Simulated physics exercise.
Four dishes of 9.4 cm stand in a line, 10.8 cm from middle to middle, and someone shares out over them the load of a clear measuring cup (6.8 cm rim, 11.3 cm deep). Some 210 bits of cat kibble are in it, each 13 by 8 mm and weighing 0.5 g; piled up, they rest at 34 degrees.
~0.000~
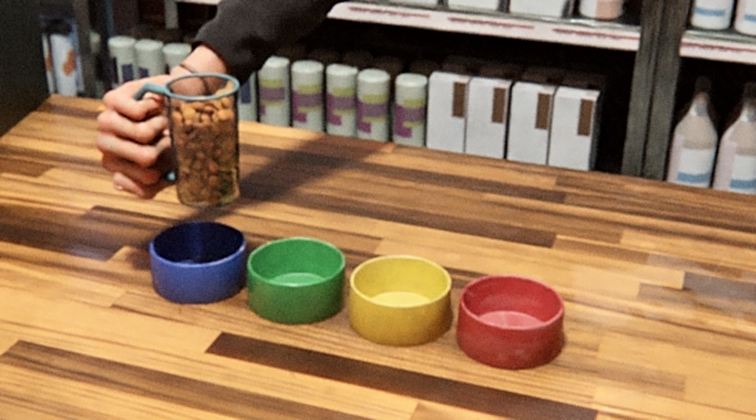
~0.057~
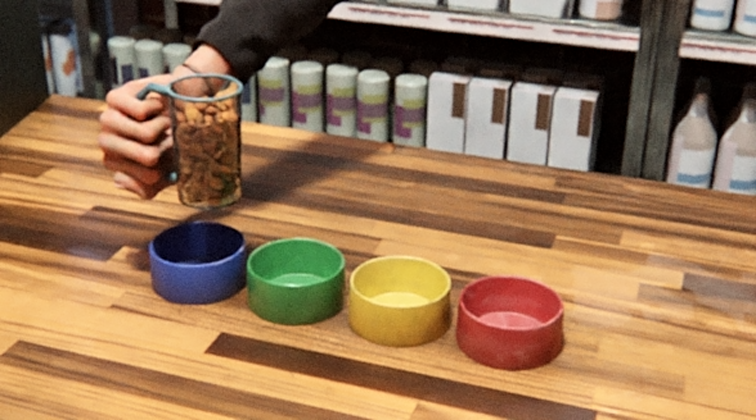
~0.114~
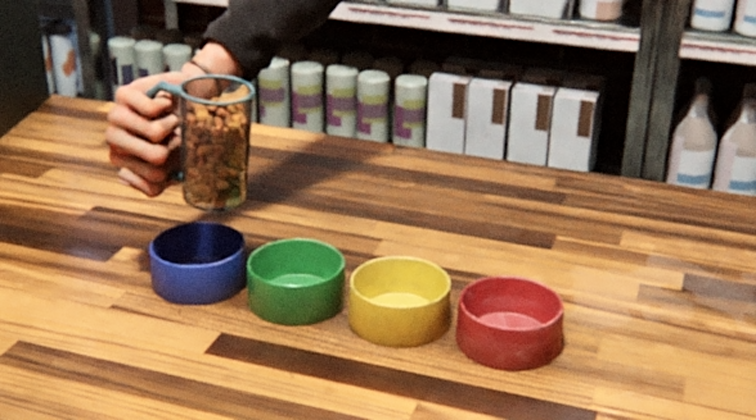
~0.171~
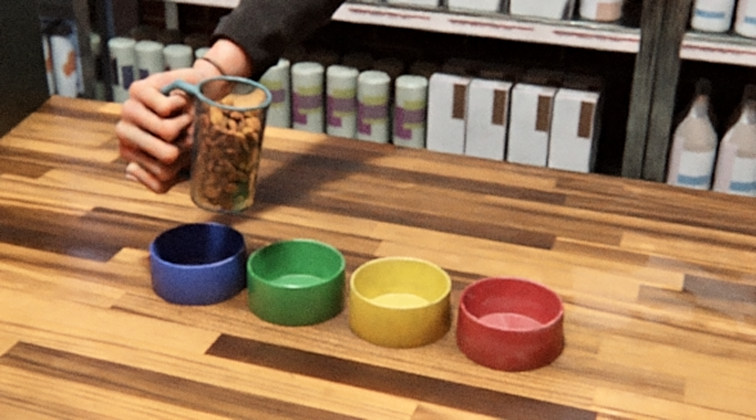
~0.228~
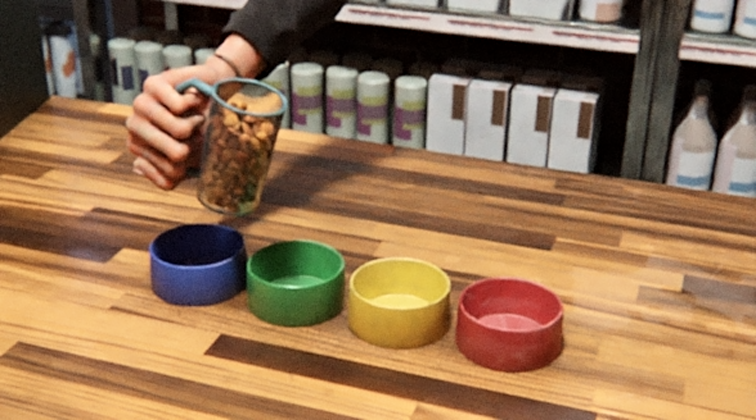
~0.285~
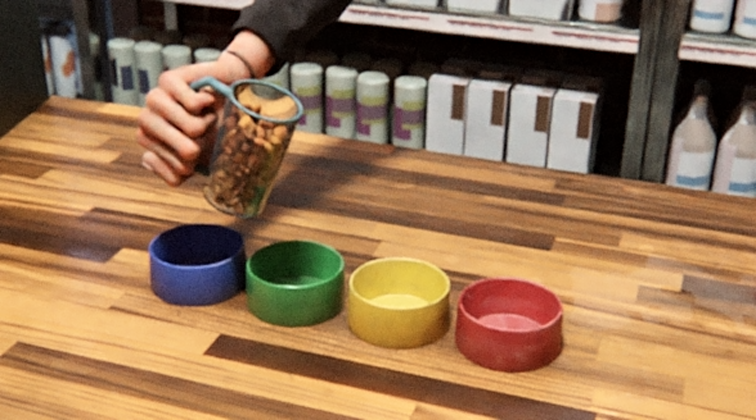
On a striped wooden counter in a shop, seen from slightly above, shelves of bottles, cans and boxes stand behind. Four small dishes, blue, green, yellow and red from left to right, sit empty in a slanting row, while a hand at left holds a clear cup of brown kibble above them. The hand moves the cup a short way right, gradually tilting it rightward, as the view stays still.
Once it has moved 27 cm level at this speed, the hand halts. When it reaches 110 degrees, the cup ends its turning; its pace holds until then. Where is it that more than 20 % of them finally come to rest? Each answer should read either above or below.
Red dish - above, blue dish - below, green dish - below, yellow dish - below, counter - above.
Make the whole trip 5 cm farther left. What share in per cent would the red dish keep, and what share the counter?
The red dish would get 80 and the counter 0.
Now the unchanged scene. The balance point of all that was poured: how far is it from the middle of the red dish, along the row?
The load's average lands around 5 cm in the plus-x direction.
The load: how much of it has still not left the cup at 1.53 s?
Roughly 60 per cent of the load.
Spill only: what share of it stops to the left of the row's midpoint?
Roughly 0 %.
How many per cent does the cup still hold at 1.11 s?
Reading: Approx. 100 %.
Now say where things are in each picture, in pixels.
The first frame shows cup at (205, 142), tilt 0 degrees, lip at (234, 91), moved 0.0 cm; middle of the pieces at (200, 153); blue dish at (198, 243); green dish at (297, 261); yellow dish at (401, 280); red dish at (512, 301).
The second frame shows cup at (207, 143), tilt 1 degrees, lip at (237, 93), moved 0.3 cm; middle of the pieces at (203, 153).
The third frame shows cup at (215, 144), tilt 5 degrees, lip at (250, 97), moved 1.2 cm; middle of the pieces at (210, 155).
The fourth frame shows cup at (227, 147), tilt 10 degrees, lip at (267, 104), moved 2.4 cm; middle of the pieces at (221, 157).
The fifth frame shows cup at (238, 149), tilt 15 degrees, lip at (282, 110), moved 3.6 cm; middle of the pieces at (231, 158).
The sixth frame shows cup at (250, 151), tilt 20 degrees, lip at (298, 117), moved 4.8 cm; middle of the pieces at (242, 160); blue dish at (197, 245); green dish at (295, 263); yellow dish at (400, 283); red dish at (511, 303). The cup turns about 90 degrees a second and travels 22 cm a second.
After 0.78 s, tilt 63 degrees; cup holds 100 %.
Then, at 1.11 s, tilt 92 degrees; cup holds 100 %.
Then, at 1.53 s, tilt 110 degrees; cup holds 60 %, red 15 %.
At rest (3.6 s), red 60 %, blue 0 %, green 0 %, yellow 0 %, counter 30 %, cup 10 %.
